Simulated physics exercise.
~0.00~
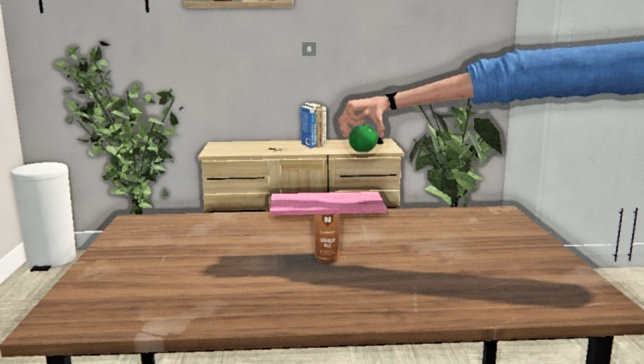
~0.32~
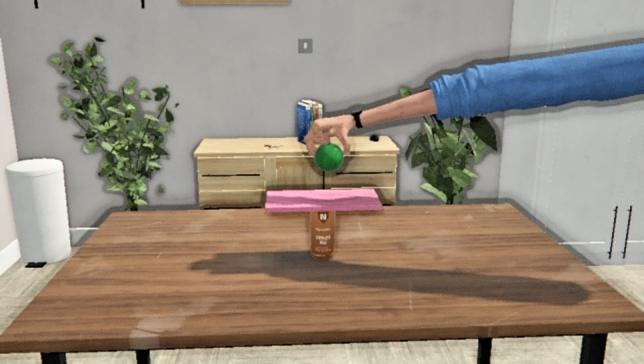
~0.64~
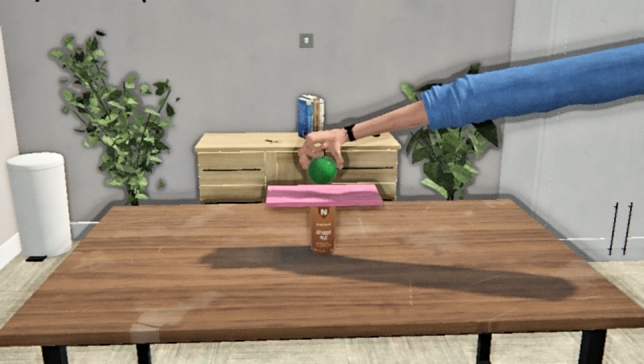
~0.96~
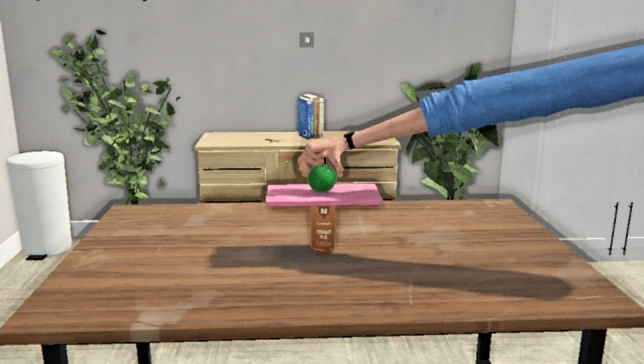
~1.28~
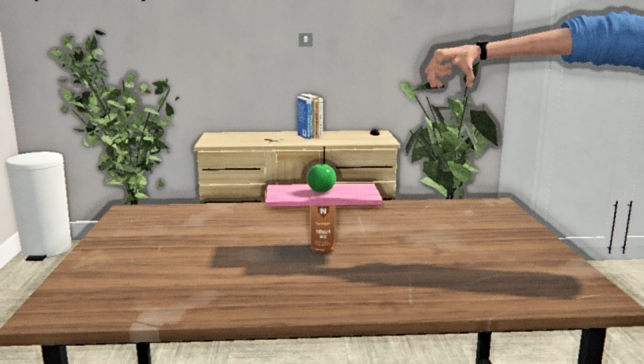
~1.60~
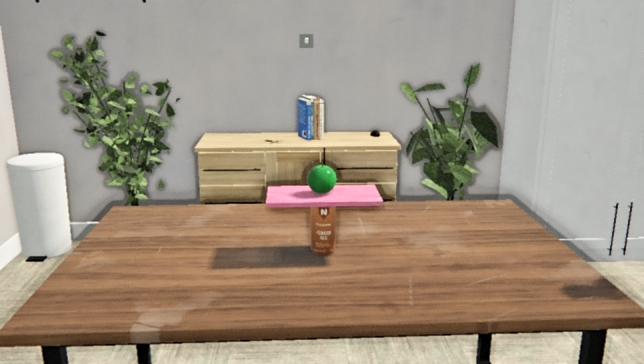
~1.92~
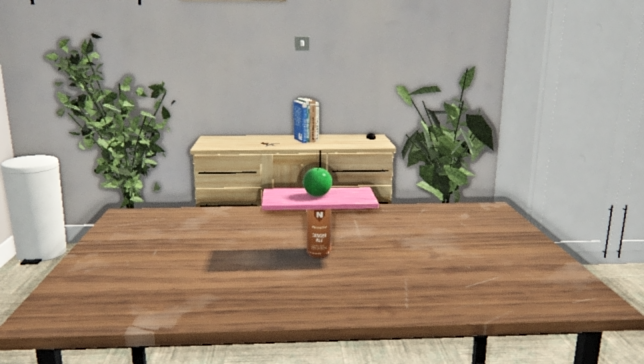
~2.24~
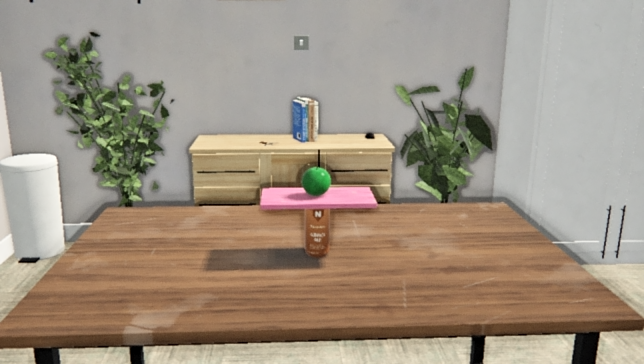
A hand carried a green apple left and down onto a pink board balanced on an orange can on a wooden table, then let go and drew back to the right, and the apple, board and can all stayed balanced.
